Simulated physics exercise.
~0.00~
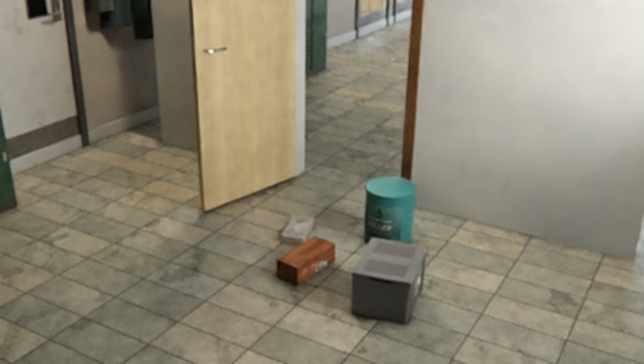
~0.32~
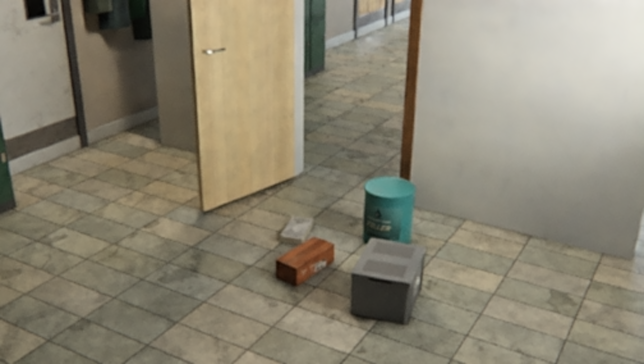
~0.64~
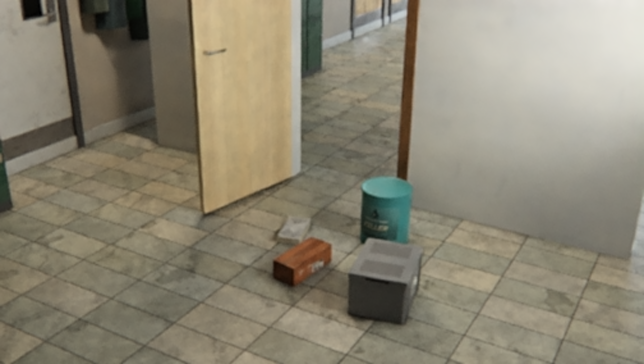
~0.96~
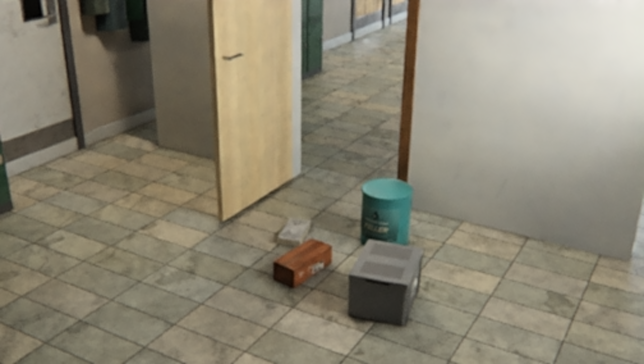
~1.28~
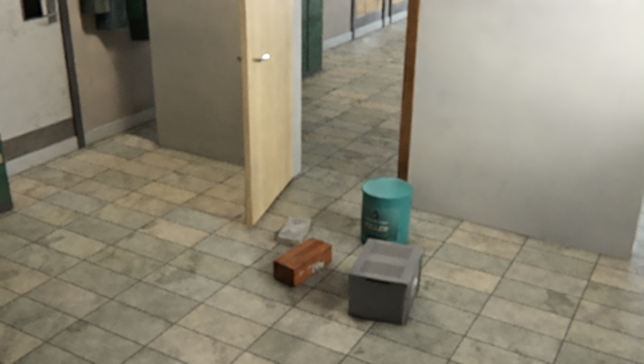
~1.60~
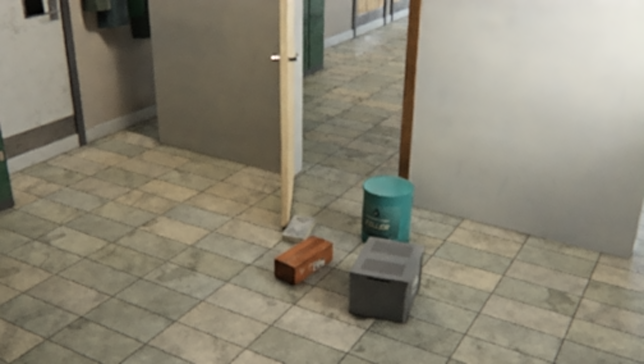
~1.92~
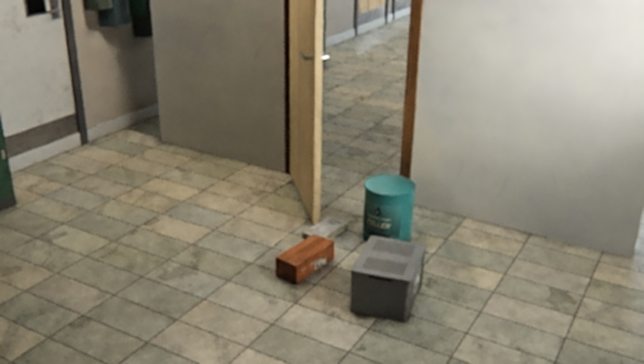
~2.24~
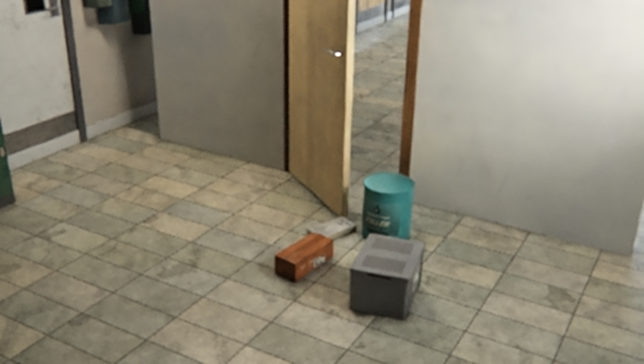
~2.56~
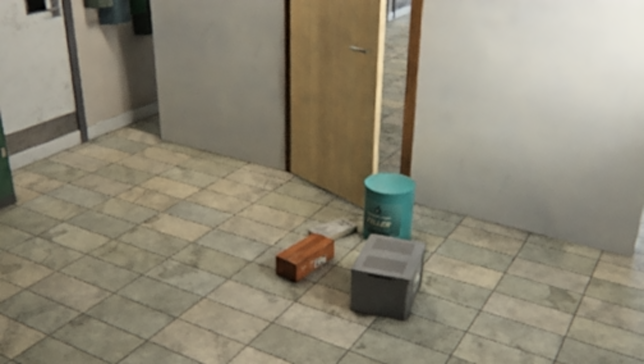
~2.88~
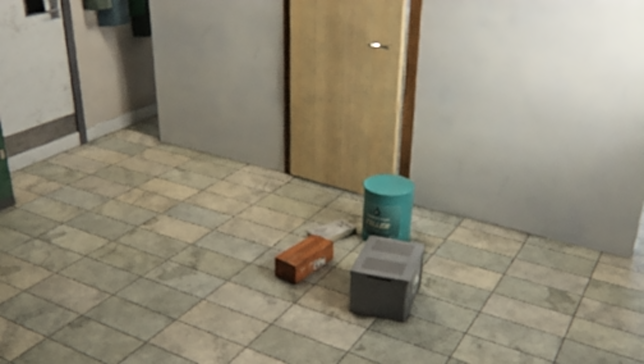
A tiled institutional corridor with pale grey walls is seen from above by a slightly swaying camera. A light wooden door stands wide open in the middle, and on the floor before the doorway are a turquoise pail, an orange-brown box, a grey tote and a small whitish, book-like object. With nobody in sight, the door begins to swing towards its frame. Its lower edge meets the pale object and pushes it a short way right, behind the box and towards the pail. The door keeps turning and ends shut, the pail, box and tote still in place.
